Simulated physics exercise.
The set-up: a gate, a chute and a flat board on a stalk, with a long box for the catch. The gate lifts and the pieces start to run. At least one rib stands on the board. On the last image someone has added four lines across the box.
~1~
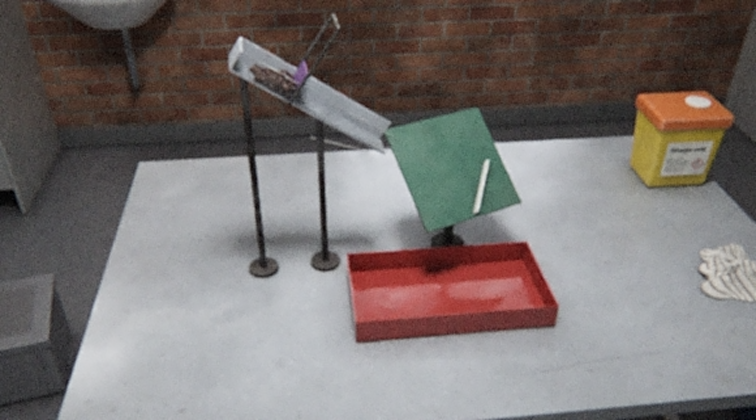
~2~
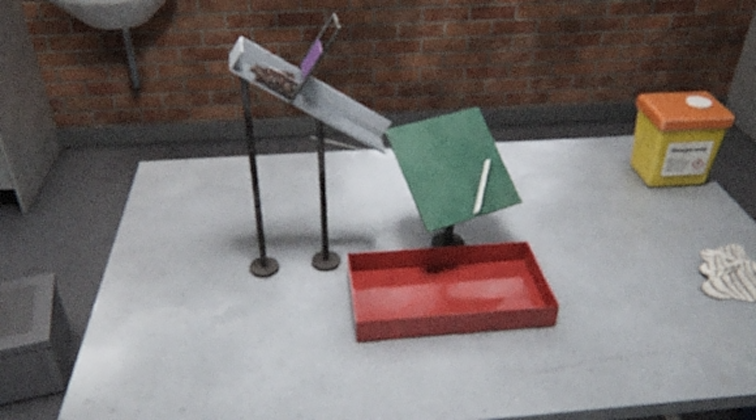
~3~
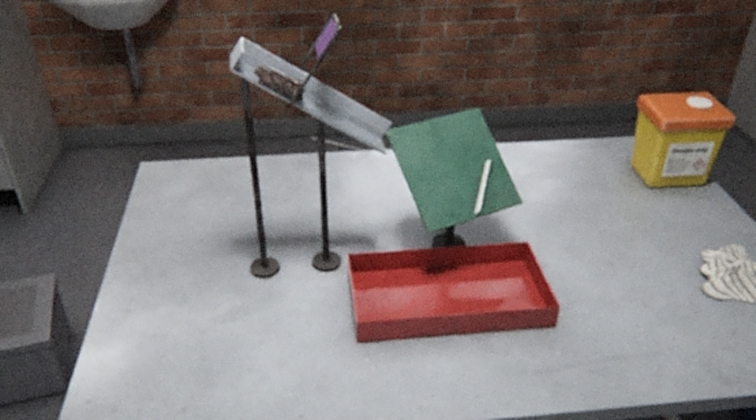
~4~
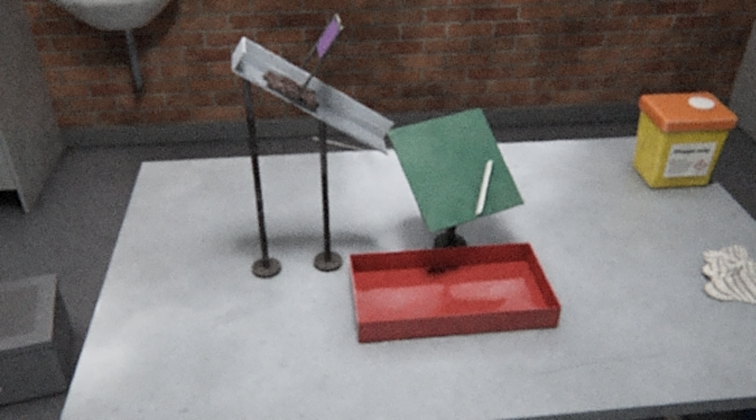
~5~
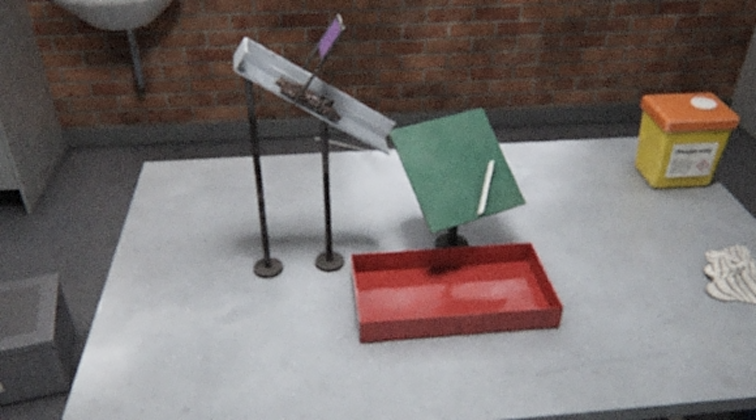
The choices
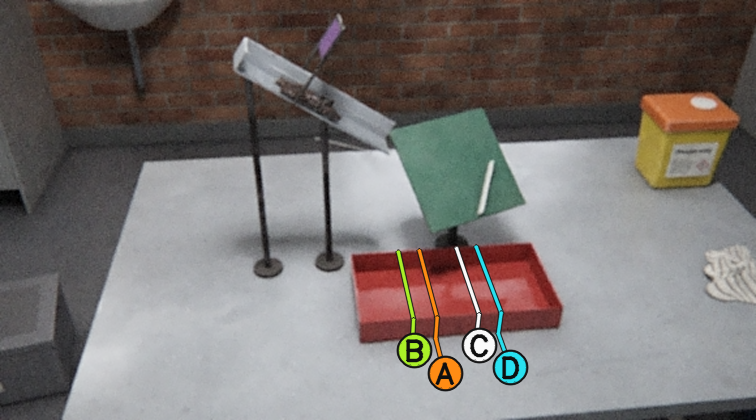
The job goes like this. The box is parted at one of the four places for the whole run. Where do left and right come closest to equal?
Line D does it best.
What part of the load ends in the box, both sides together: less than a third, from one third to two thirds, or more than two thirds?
About that: More than two thirds.
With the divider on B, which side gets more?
More lands on the right.
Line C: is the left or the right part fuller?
More lands on the right.
On the marked copy, line A crosses the front rim at (437, 316); line B crosses the front rim at (413, 318); line C crosses the front rim at (478, 313); line D crosses the front rim at (500, 312).
With A, of what is caught, a stray few on the left of the divider, nearly all on the right.
With B, of what is caught, none on the left of the divider, all on the right.
With C, of what is caught, a small part on the left of the divider, most on the right.
With D, of what is caught, about half on the left of the divider, about half on the right.
